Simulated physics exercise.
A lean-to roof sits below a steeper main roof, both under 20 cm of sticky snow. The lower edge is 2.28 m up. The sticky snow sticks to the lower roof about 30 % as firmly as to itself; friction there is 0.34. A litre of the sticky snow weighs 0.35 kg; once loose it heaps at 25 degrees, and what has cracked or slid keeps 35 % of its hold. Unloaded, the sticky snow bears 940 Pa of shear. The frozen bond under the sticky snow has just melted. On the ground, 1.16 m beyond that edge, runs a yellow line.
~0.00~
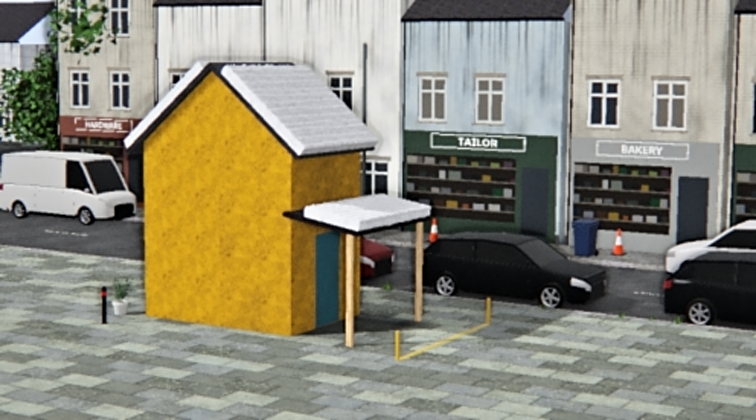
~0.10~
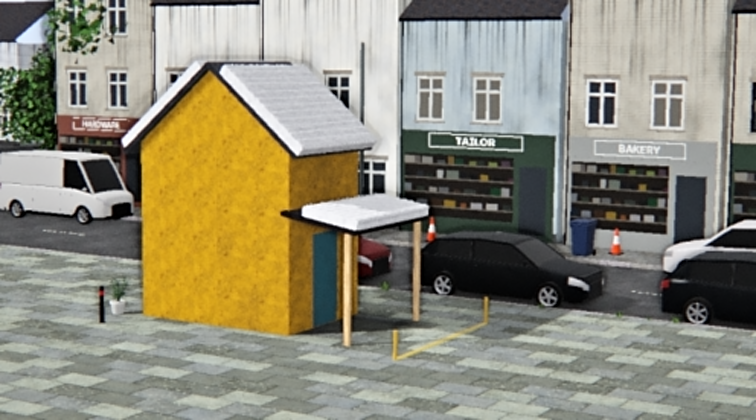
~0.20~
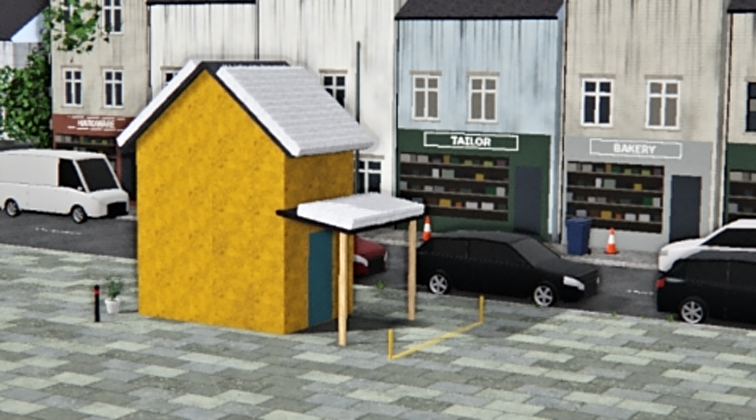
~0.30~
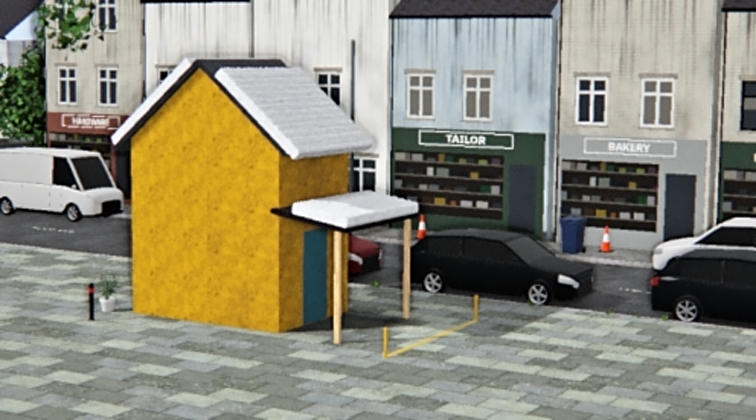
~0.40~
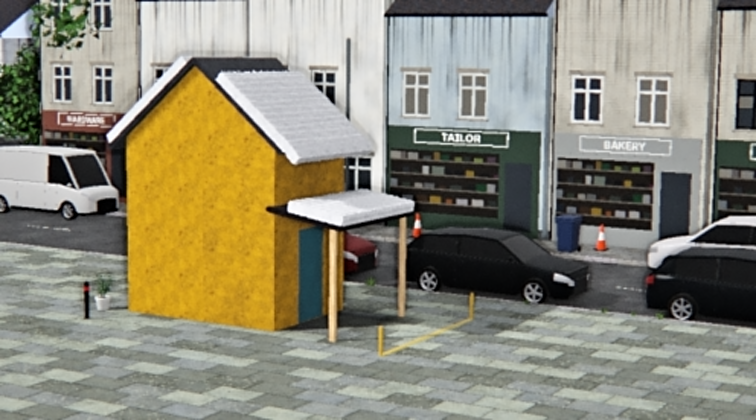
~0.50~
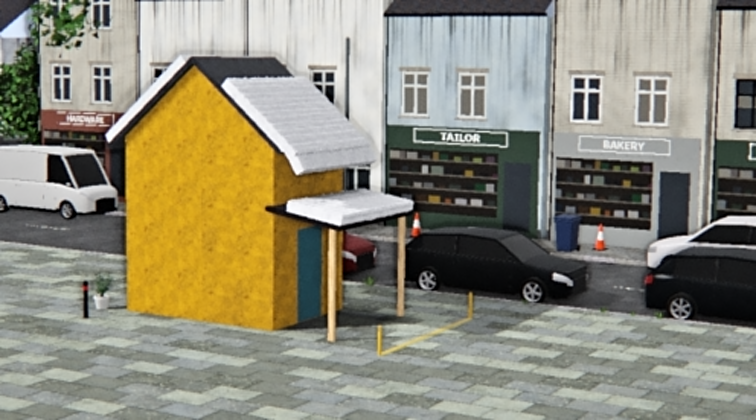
A small mustard-yellow building with a snow-covered pitched roof stands left of centre on grey paving, seen from a raised viewpoint across a street. A snowy porch roof on wooden posts shelters its teal door beside a yellow line, with parked vehicles, a tailor and a bakery behind. The main roof's snow slides slowly down the right slope, baring dark roof near the ridge, while the view drifts slightly.
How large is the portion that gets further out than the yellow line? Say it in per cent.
It comes to some 48 %.
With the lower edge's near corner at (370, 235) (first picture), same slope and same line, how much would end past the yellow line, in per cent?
In that case some 40 per cent.
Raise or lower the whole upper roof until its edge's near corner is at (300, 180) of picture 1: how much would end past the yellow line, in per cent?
In that case some 20 per cent.
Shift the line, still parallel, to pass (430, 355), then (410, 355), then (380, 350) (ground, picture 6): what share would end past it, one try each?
In turn about 25 %, 35 %, 55 %.
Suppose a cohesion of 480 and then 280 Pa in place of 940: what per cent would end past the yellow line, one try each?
In that order: 60 %, 60 %.
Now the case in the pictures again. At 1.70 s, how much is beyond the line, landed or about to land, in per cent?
About 35 %.
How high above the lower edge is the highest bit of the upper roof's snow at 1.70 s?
About 0.5 m.
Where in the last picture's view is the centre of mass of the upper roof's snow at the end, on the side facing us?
At about (403, 311).
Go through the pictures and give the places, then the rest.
Leading edge of the sticky snow at (300, 145), in the first frame.
Leading edge of the sticky snow at (299, 152), its middle shifted 2.2 cm, in the second frame.
Leading edge of the sticky snow at (296, 146), its middle shifted 9.0 cm, 4 % of it past the upper edge, in one piece, in the third frame.
Leading edge of the sticky snow at (295, 147), its middle shifted 21 cm, 8 % of it past the upper edge, in one piece, in the fourth frame.
Leading edge of the sticky snow at (295, 156), its middle shifted 38 cm, 15 % of it past the upper edge, in one piece, in the fifth frame.
Leading edge of the sticky snow at (300, 166), its middle shifted 60 cm, 25 % of it past the upper edge, cracking, in the sixth frame.
After 1.05 s, none is below the lower edge and 0 % is past the line.
After 1.70 s, 54 % is below the lower edge and 36 % is past the line.
After 2.35 s, 61 % is below the lower edge and 48 % is past the line.
After 3.00 s, 61 % is below the lower edge and 48 % is past the line.
After 3.30 s, at the end, 61 % is below the lower edge and 48 % is past the line.
